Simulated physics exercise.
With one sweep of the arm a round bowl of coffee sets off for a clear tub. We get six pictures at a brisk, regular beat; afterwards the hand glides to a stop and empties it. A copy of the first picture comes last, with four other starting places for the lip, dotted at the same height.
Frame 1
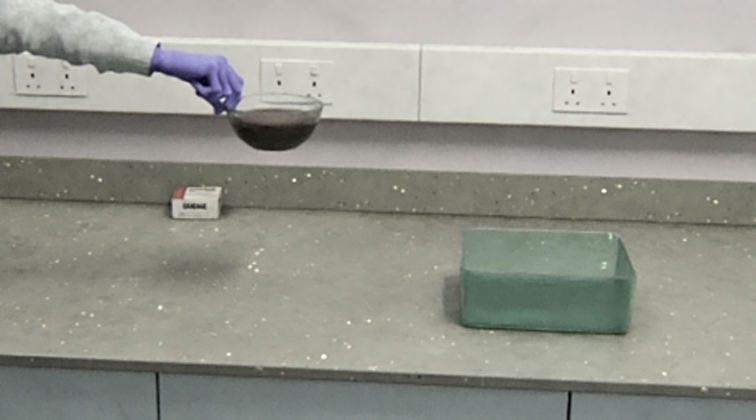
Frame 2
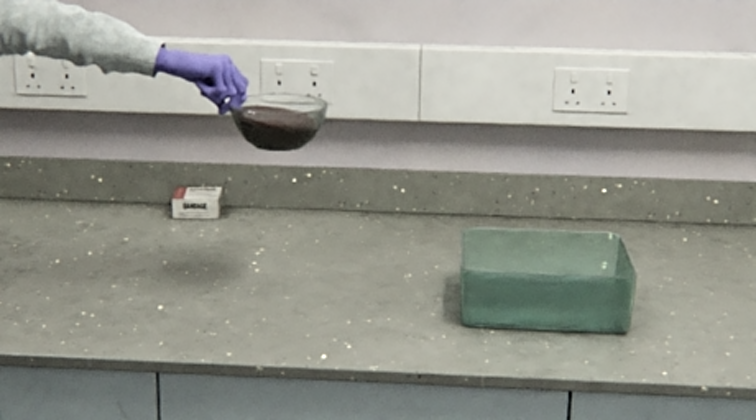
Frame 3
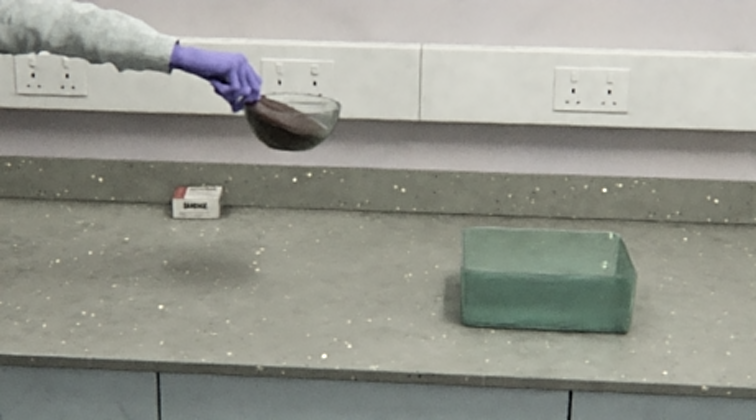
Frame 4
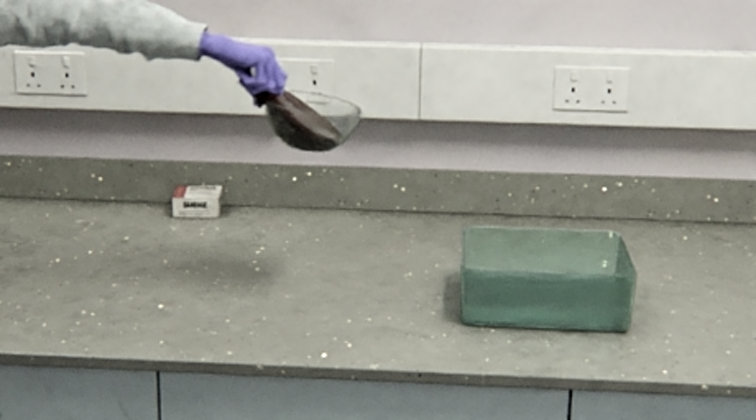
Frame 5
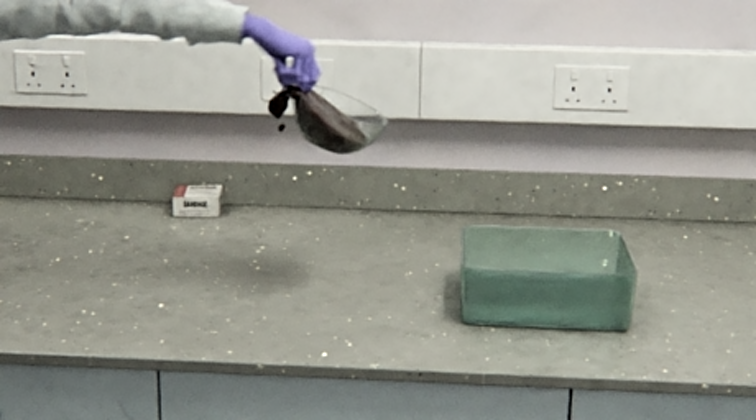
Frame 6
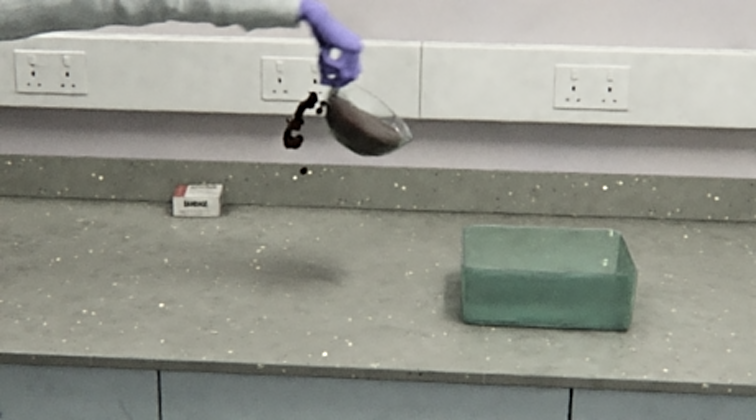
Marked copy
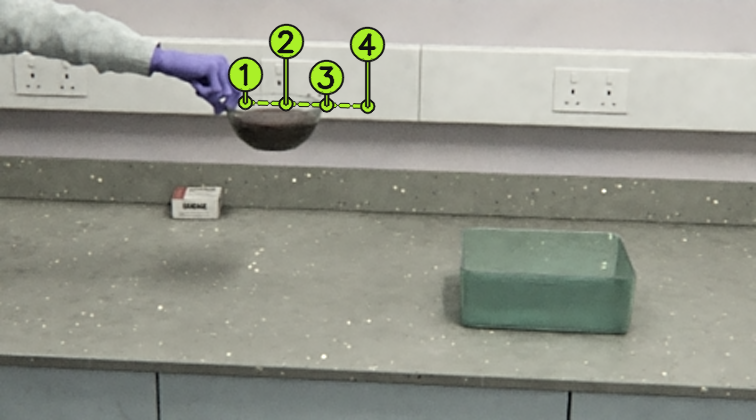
A glass bowl of dark brown liquid, held by a purple-gloved hand, swung right toward a clear greenish tub on the counter, tilting as the liquid surged over its left rim and dropped in blobs.
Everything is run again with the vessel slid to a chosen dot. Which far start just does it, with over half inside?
Choose 1.
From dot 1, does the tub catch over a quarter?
Yes, it does.
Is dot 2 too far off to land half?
No.
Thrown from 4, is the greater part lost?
No, not at all.
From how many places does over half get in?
All of them.
On the marked copy, 1 at (245, 102); 2 at (286, 103); 3 at (326, 105); 4 at (367, 106).
If 1 is chosen, about 61 % lands in the tub, 20 % falls short and 19 % goes beside or beyond.
If 2 is chosen, about 62 % lands in the tub, 11 % falls short and 27 % goes beside or beyond.
If 3 is chosen, about 72 % lands in the tub, 16 % falls short and 12 % goes beside or beyond.
If 4 is chosen, about 67 % lands in the tub, 9 % falls short and 24 % goes beside or beyond.
